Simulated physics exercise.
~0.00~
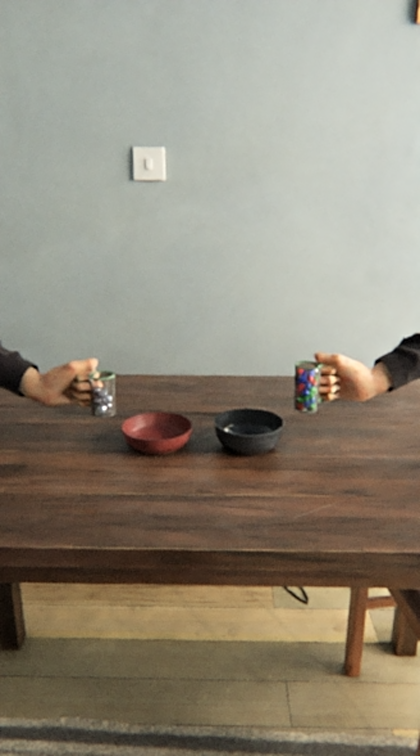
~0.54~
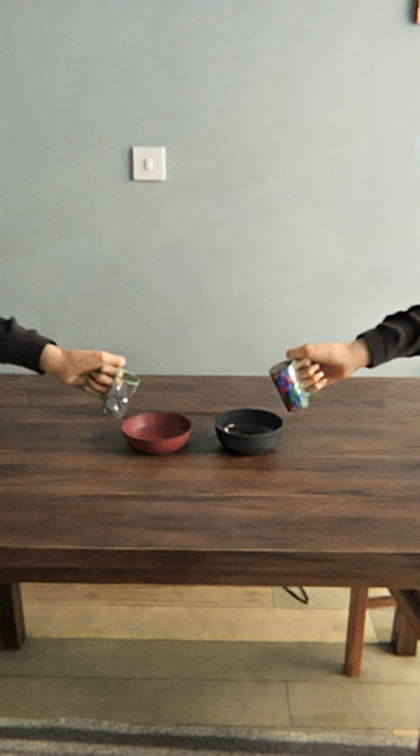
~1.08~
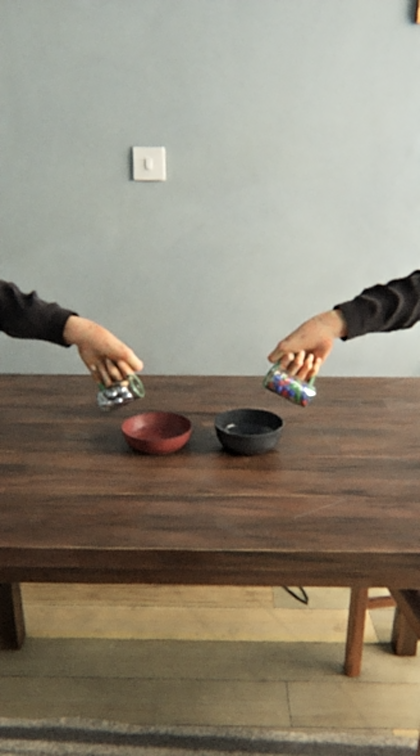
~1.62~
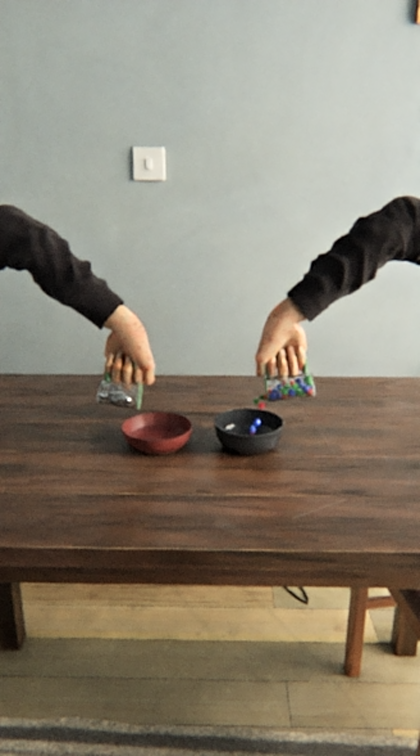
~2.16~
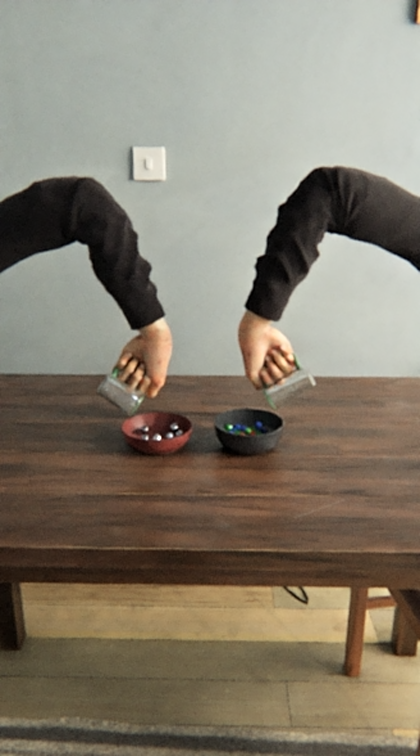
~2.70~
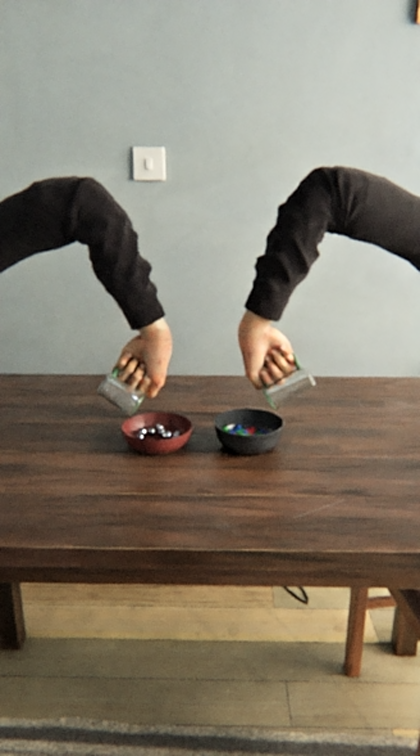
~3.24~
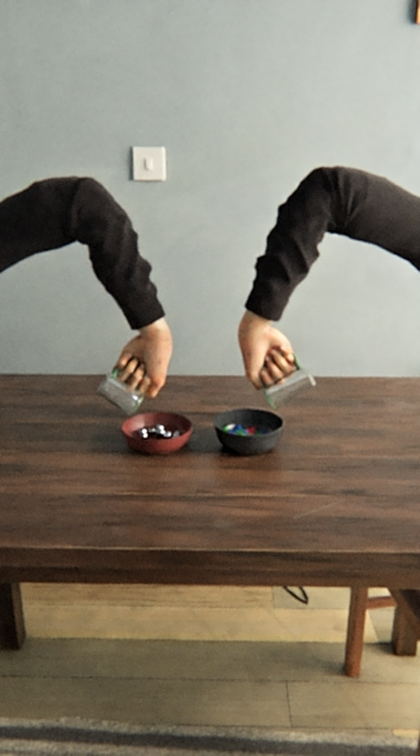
Two hands tipping clear cups of marbles over a red bowl and a black bowl, all the marbles landing inside.
